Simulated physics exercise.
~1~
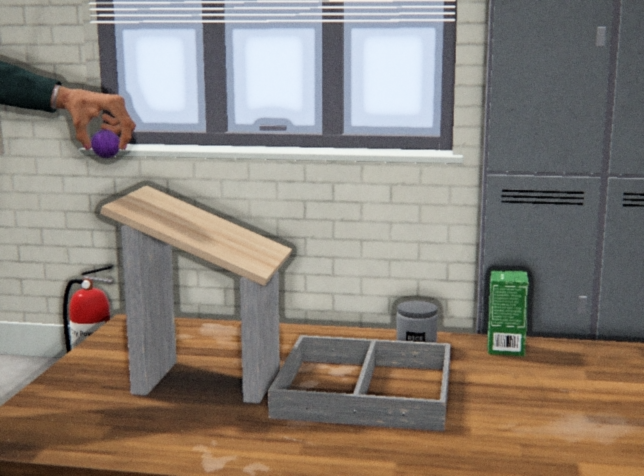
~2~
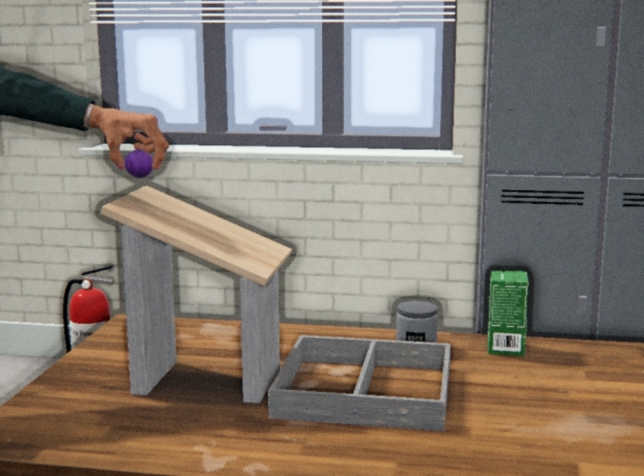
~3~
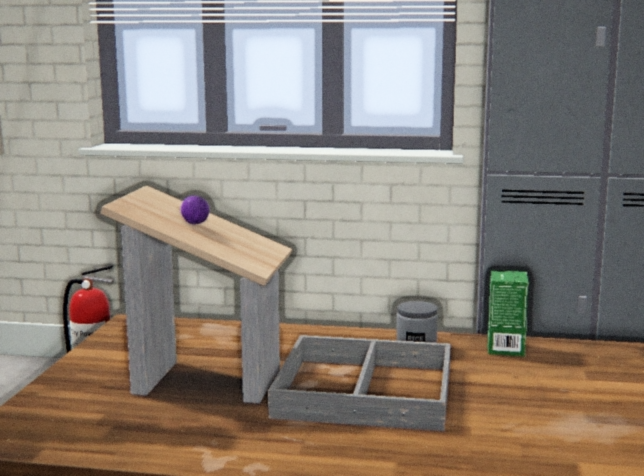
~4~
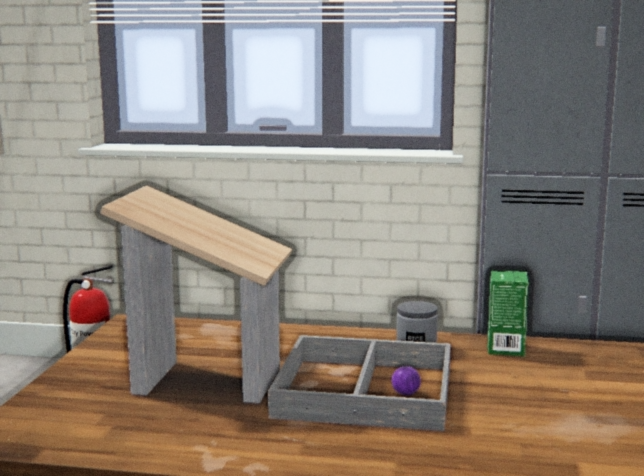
At first, a hand at the upper left holds a small purple ball-like object near a slanted wooden board propped on two grey supports, with a two-part grey tray beside its lower end. A grey jar and a green carton stand farther back on the wooden table. The hand moves right and slightly down, bringing the object above the upper part of the board. Then the hand is gone, and the purple object is on the slope, farther down to the right. Finally, it lies in the tray's right-hand bay, while the jar and carton remain in their places.
